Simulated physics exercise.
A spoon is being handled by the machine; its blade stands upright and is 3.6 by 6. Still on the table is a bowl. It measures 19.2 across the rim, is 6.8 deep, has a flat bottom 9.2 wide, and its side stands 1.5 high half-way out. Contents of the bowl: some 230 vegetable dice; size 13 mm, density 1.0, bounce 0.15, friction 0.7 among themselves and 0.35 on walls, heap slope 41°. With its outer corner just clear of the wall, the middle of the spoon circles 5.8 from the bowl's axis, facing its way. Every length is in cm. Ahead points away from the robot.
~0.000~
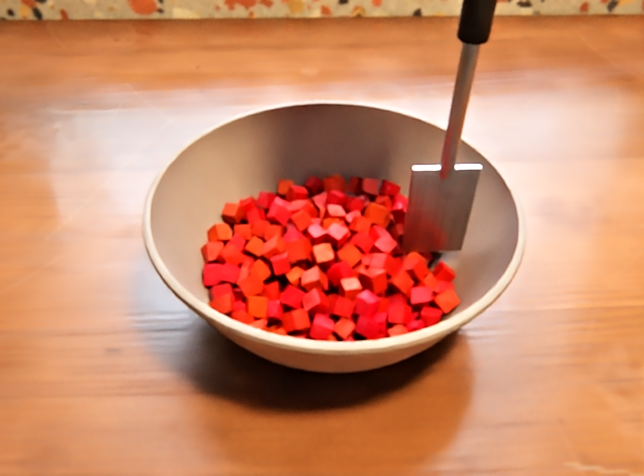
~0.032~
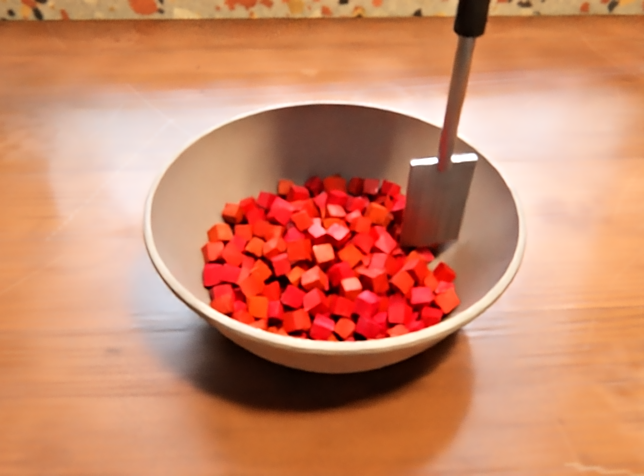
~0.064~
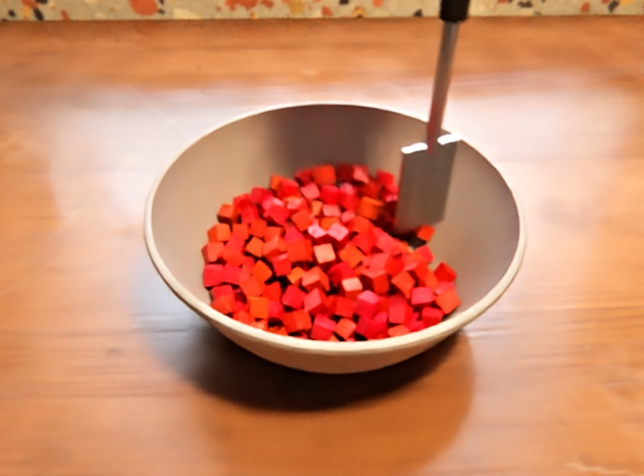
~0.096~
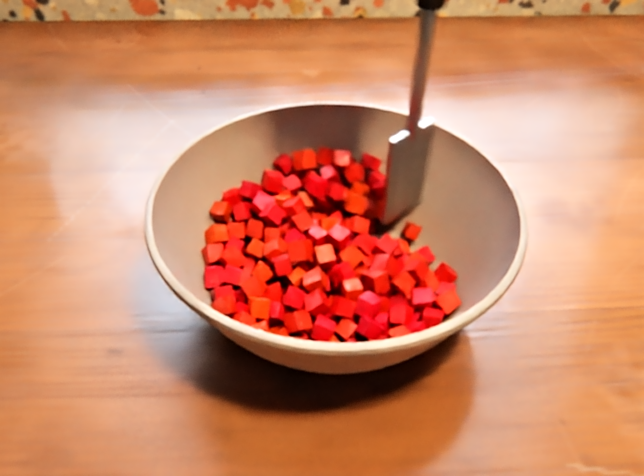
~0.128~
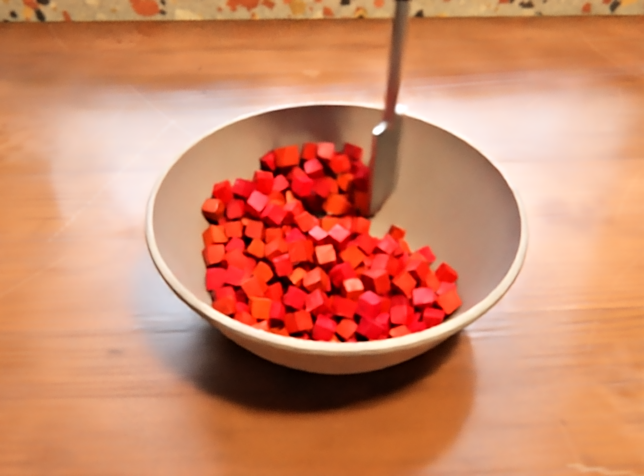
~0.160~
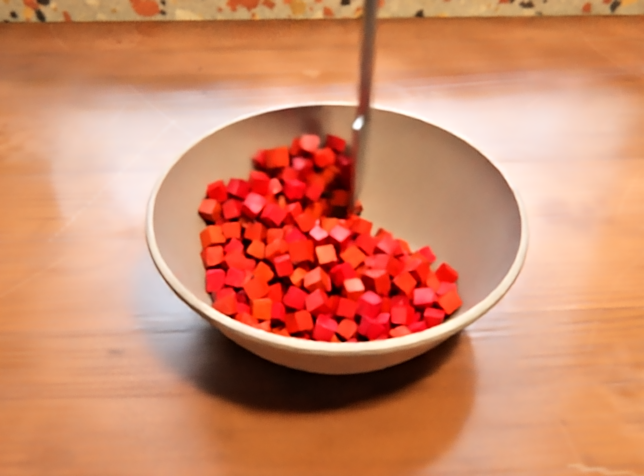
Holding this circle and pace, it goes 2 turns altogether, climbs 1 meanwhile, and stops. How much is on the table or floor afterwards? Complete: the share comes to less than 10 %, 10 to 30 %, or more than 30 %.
The share comes to between 10 and 30 %.
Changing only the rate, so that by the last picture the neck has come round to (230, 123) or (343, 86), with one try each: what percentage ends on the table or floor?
Near 40 per cent for the first, near 30 per cent for the second.
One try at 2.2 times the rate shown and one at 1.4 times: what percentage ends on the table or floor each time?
Roughly 45 and 20 per cent.
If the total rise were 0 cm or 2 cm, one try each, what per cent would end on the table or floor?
Trial one: Roughly 25 %; trial two: Roughly 10 %.
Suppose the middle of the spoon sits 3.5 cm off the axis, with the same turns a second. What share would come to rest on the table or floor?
Close to 5 in a hundred then.
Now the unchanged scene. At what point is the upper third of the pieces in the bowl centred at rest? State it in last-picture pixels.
It is centred around (406, 225).
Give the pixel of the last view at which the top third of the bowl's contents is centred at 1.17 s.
Somewhere around (300, 314), I think.
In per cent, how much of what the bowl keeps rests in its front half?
Around 40 per cent of what the bowl keeps.
By 0.67 s, 326° round, highest piece 8 above the table; 216 in the bowl, 14 on the table or floor, 2 in flight or on the tool.
By 1.17 s, 222° round, highest piece 8 above the table; 204 in the bowl, 25 on the table or floor, 3 in flight or on the tool.
By 1.63 s, 0° round, highest piece 6 above the table; 195 in the bowl, 37 on the table or floor.
By 2.33 s, 0° round, highest piece 6 above the table; 195 in the bowl, 37 on the table or floor.
Final count, 195 in the bowl, 37 on the table or floor. That is 16 % on the table or floor.
